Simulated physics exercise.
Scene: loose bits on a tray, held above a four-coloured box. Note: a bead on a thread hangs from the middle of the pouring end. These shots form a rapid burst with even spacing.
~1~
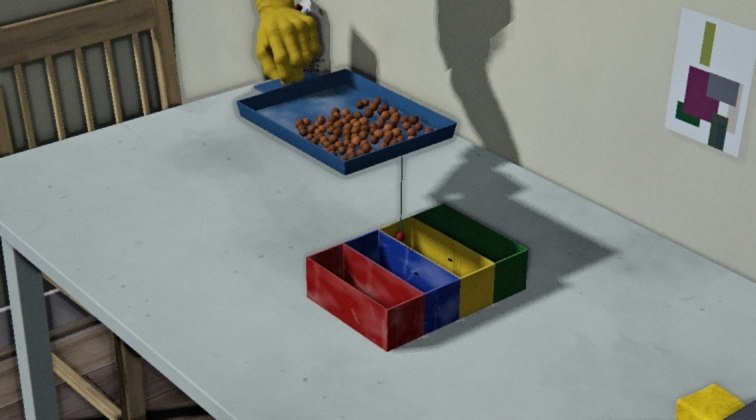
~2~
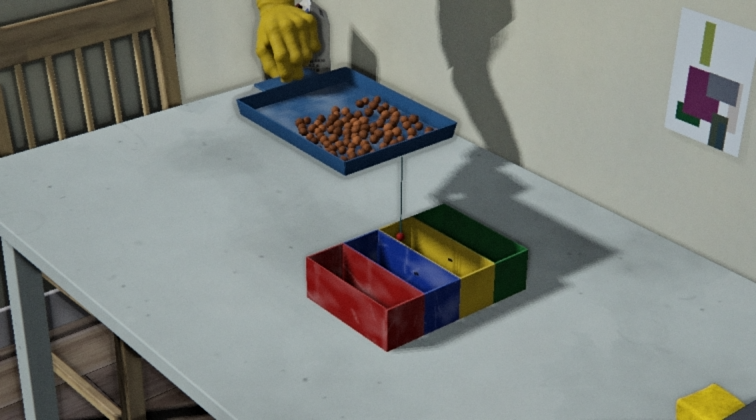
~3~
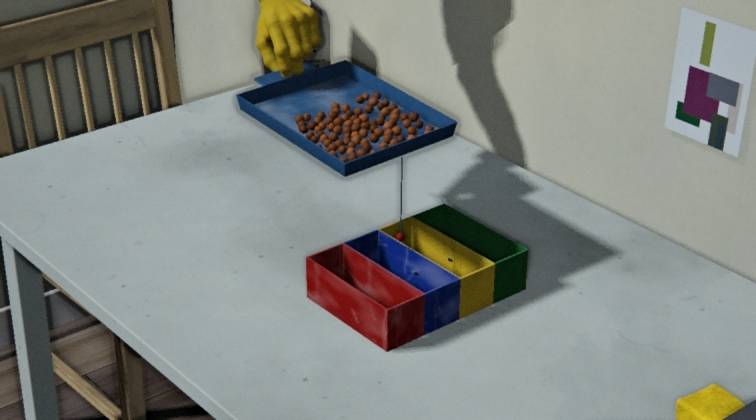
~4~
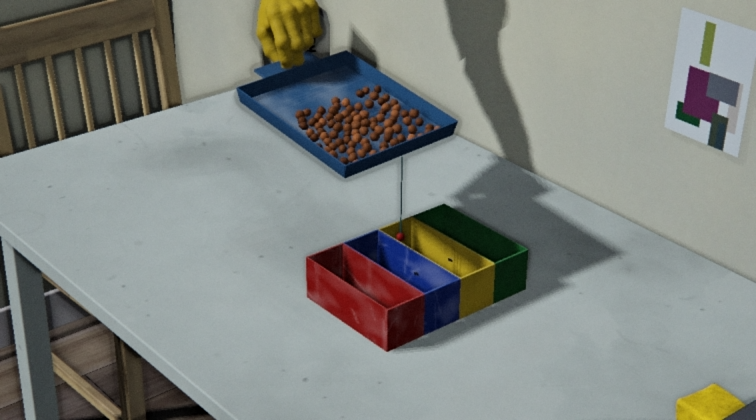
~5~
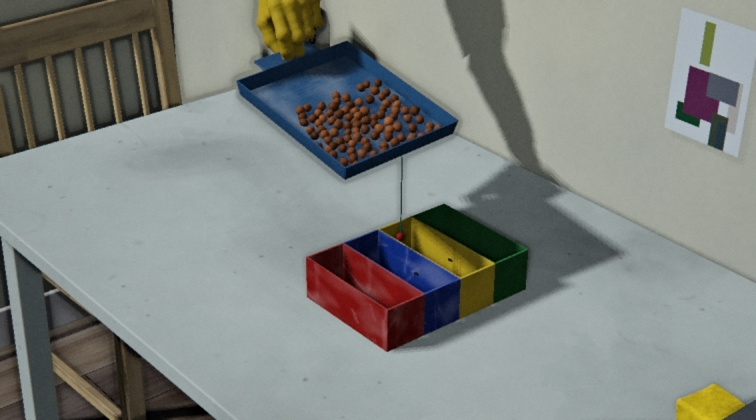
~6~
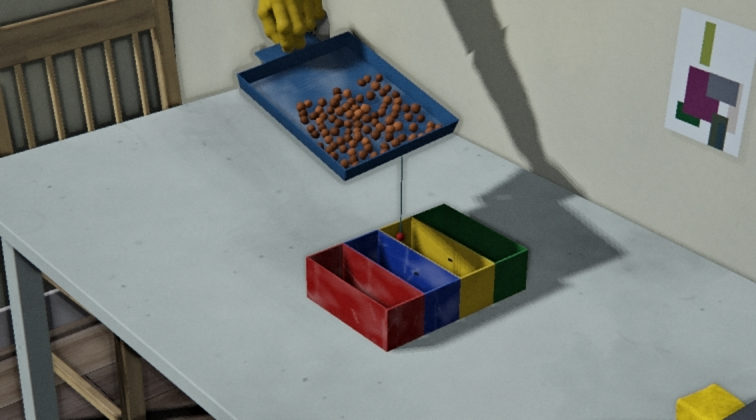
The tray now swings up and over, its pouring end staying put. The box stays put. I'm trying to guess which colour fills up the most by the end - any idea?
Go with red; that cell ends fullest.
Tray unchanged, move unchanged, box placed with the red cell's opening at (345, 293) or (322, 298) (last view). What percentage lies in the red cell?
20 % and 0 %.
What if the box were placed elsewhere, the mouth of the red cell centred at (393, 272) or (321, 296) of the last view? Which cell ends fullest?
In order: The cell in red, the cell in blue.
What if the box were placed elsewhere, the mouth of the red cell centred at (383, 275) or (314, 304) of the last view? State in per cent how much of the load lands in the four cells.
Close to 70 %, followed by close to 100 %.
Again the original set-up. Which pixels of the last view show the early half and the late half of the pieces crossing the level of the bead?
About (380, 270) to begin with, then about (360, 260).
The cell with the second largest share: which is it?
That would be blue.
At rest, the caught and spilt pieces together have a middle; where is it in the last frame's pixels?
Once it all stops, the middle lies near (385, 317).
Soon after the last picture, tray tipped steeply; all on the tray.
A little later, tray tipped right over; all on the tray.
Later still, tray tipped past a quarter turn; about two thirds in the red cell; about a quarter in the blue cell; a stray few in the yellow cell; a stray few in the green cell; a small part falling or outside the box.
At rest, tray tipped past a quarter turn; about two thirds in the red cell; about a quarter in the blue cell; a stray few in the yellow cell; a stray few in the green cell; a small part outside the box.
